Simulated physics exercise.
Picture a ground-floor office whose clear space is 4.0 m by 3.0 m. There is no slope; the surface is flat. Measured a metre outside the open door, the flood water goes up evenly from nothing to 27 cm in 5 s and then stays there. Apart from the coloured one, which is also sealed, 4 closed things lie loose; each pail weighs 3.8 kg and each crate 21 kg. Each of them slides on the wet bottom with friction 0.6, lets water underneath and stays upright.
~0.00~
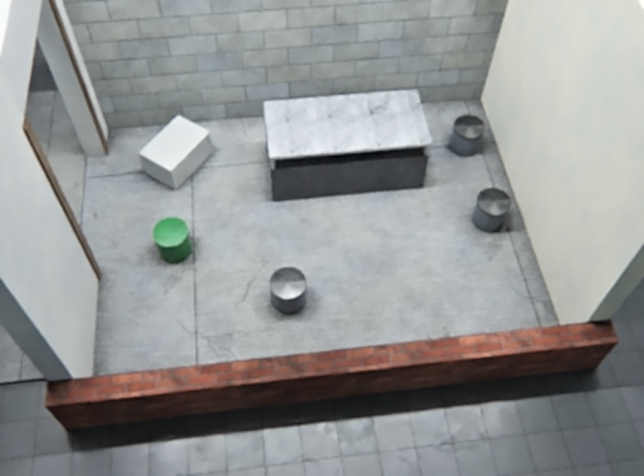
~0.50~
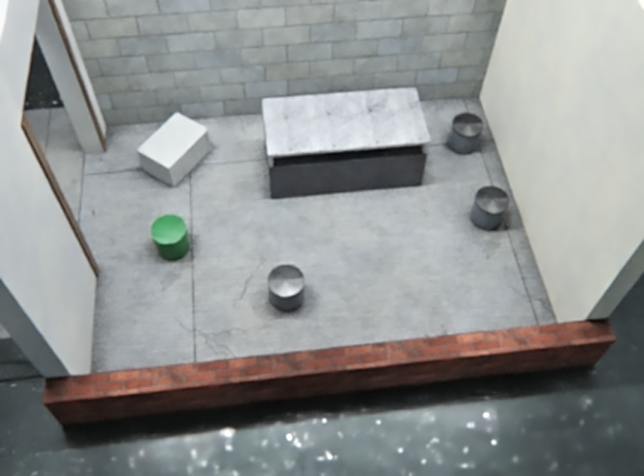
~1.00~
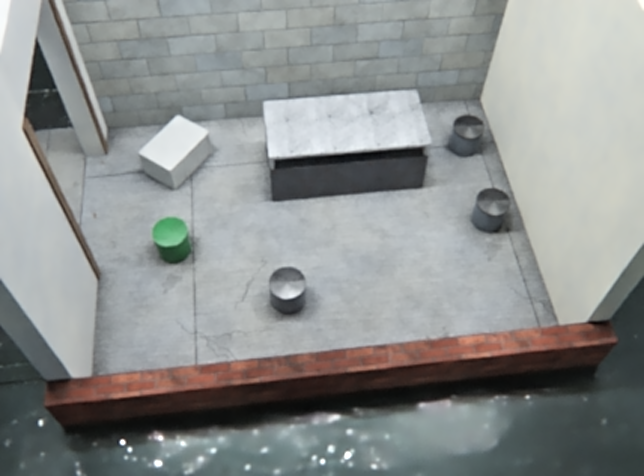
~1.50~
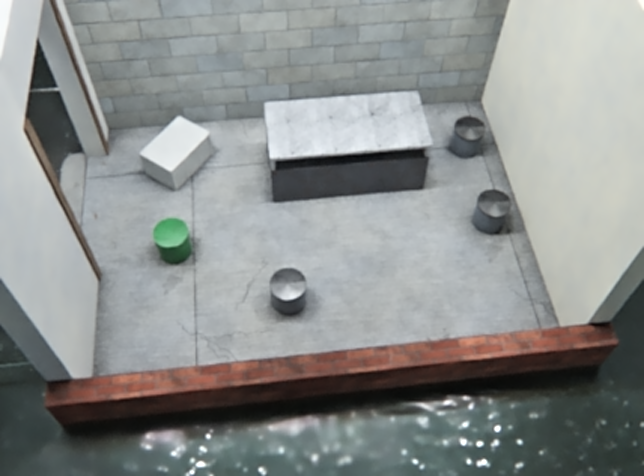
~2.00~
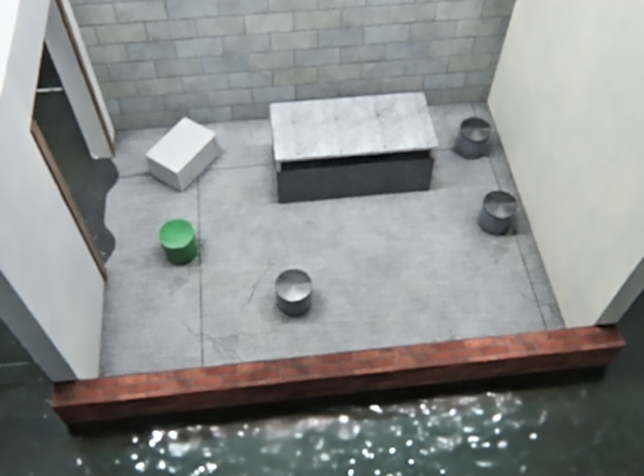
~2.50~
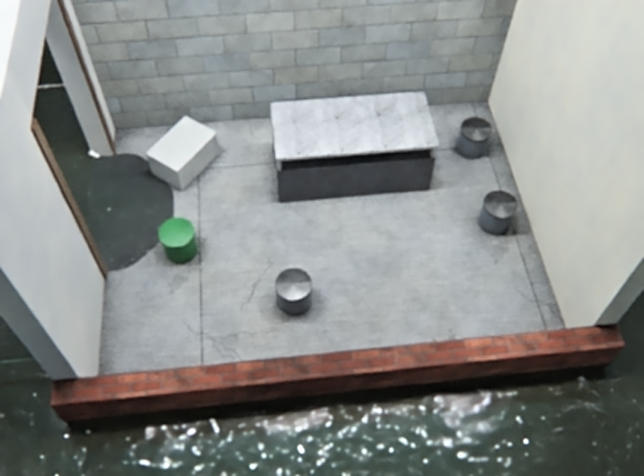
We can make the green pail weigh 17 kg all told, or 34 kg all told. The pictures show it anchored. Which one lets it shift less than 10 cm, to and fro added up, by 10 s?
I would say it takes the heavier mass.
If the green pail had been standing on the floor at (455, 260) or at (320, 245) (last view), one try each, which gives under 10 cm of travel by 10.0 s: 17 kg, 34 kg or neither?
In order, both loads succeed and heavier load succeeds alone.
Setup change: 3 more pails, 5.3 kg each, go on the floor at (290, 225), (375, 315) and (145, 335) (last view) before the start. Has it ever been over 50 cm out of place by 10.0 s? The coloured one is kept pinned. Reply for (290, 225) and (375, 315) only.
First exceeds it, then exceeds it.
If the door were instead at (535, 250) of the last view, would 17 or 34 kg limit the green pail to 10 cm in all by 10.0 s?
Result: The heavier mass is required.
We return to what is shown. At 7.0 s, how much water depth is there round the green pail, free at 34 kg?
Close to 10 cm deep.
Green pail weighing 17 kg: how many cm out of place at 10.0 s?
Shift: Roughly 100 cm.
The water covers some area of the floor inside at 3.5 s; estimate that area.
Wet: Near 2.0 m2.
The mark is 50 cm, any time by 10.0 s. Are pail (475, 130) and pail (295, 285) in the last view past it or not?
In turn: Below, beyond.
After 3.5 s the green pail would be 0 cm from its start with 17 kg and 0 cm from its start with 34 kg; 5 cm of water round it then.
After 4.5 s the green pail would be 3 cm from its start with 17 kg and 0 cm from its start with 34 kg; 9 cm of water round it then.
After 7.0 s the green pail would be 32 cm from its start with 17 kg and 0 cm from its start with 34 kg; 10 cm of water round it then.
After 10.0 s the green pail would be 99 cm from its start with 17 kg and 0 cm from its start with 34 kg; 16 cm of water round it then.
